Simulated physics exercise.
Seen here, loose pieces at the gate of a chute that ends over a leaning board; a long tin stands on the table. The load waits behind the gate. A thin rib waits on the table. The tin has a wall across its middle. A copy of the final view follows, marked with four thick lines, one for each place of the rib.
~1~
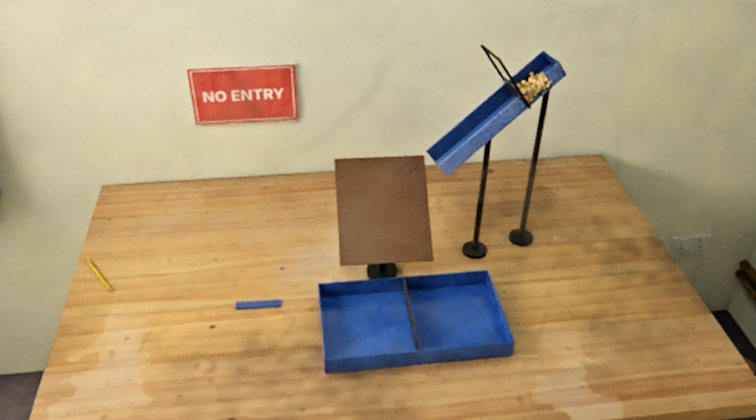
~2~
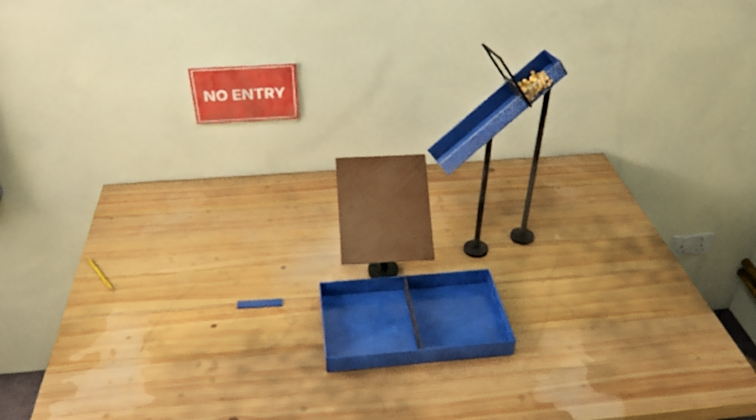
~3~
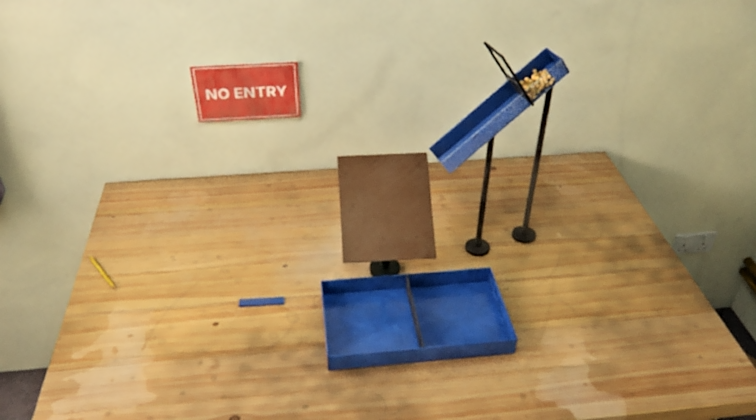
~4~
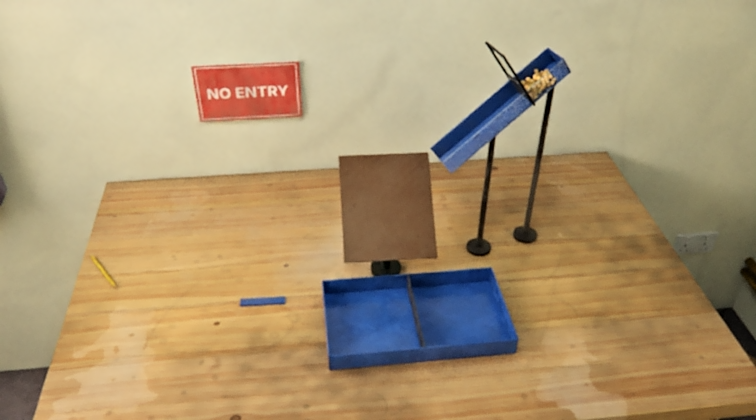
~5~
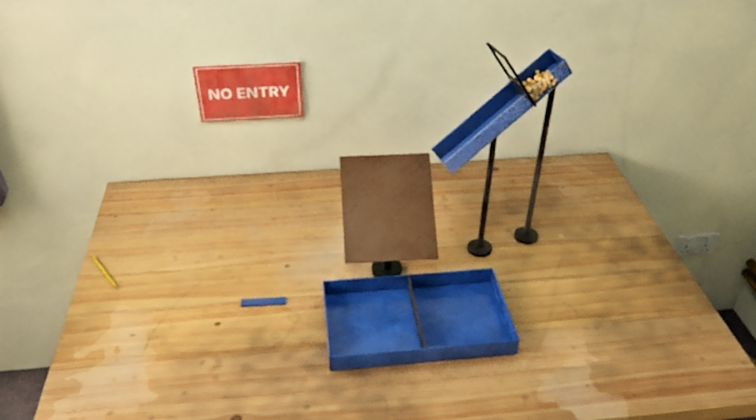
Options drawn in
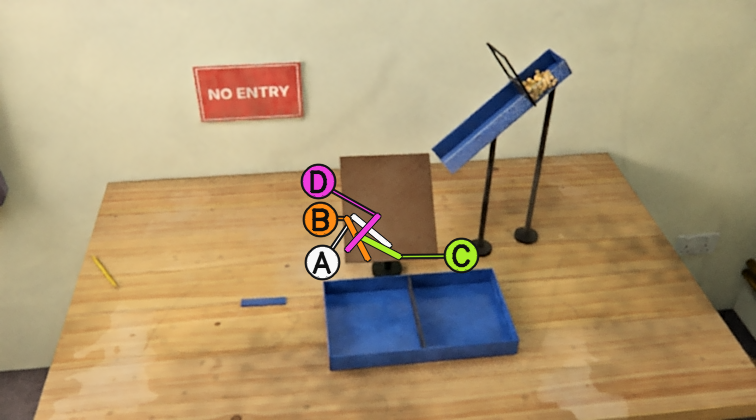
At the start, dried chickpeas sit behind a shut gate near the top of a sloping blue chute, with a brown tilted board and a divided blue tin on the wooden table below. The view shifts very slightly, but the chickpeas, gate, board and tin all stay still through the end.
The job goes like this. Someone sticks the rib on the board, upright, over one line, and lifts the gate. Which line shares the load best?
Best: C.
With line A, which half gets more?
The left half.
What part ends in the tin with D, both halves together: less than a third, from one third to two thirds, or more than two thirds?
It is more than two thirds.
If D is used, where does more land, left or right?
More lands on the left.
On the marked copy, line A from (353, 216) to (388, 245); line B from (346, 218) to (367, 258); line C from (358, 235) to (399, 256); line D from (377, 216) to (347, 249).
If A is chosen, of what is caught, almost all in the left half, just a few in the right.
If B is chosen, of what is caught, every piece in the left half, not one piece in the right.
If C is chosen, of what is caught, roughly two thirds in the left half, roughly a third in the right.
If D is chosen, of what is caught, every piece in the left half, not one piece in the right.
